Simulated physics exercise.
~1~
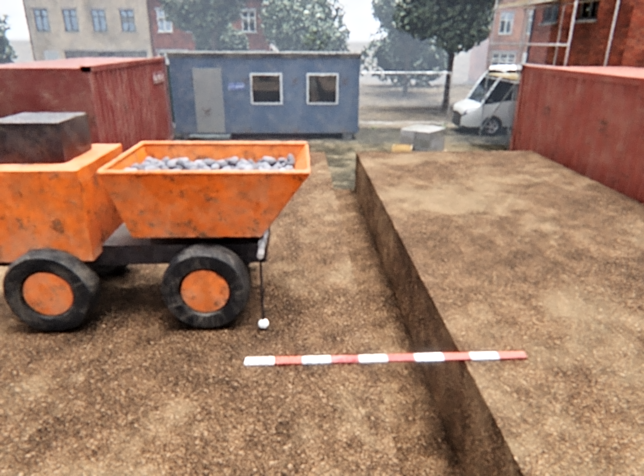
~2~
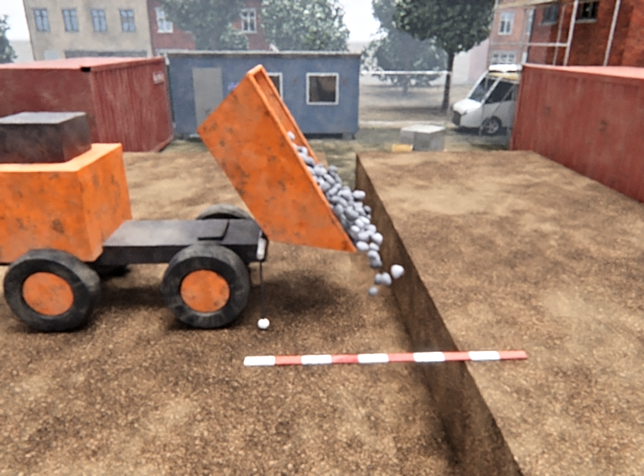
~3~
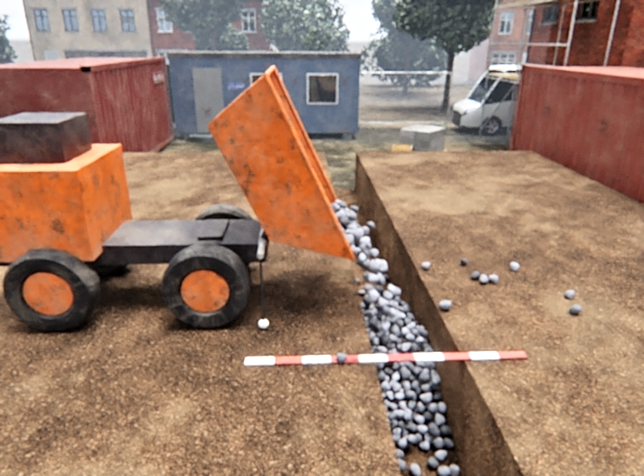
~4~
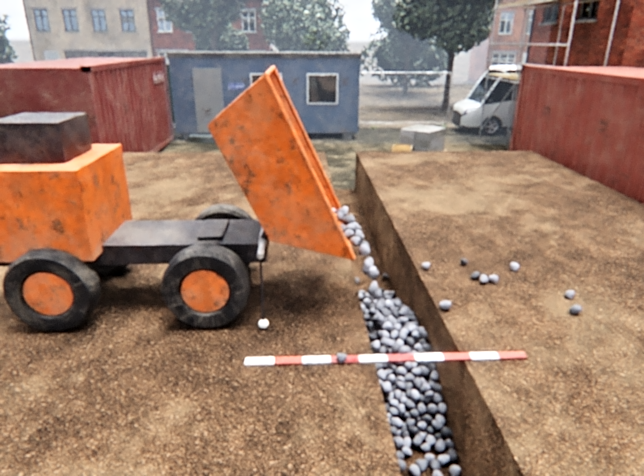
On a dirt building site with red containers, a blue cabin and a parked white van behind, an orange dumper stands at the left, its skip loaded with round grey stones. A trench crosses in front of it, with a red-and-white staff laid across. The skip tips up steeply toward the right, and the stones slide out in a stream over its lower lip. They pour into the trench and pile along it, while a few scatter onto the ground beyond. At the end the skip stays raised, and nearly all the stones lie in the trench.
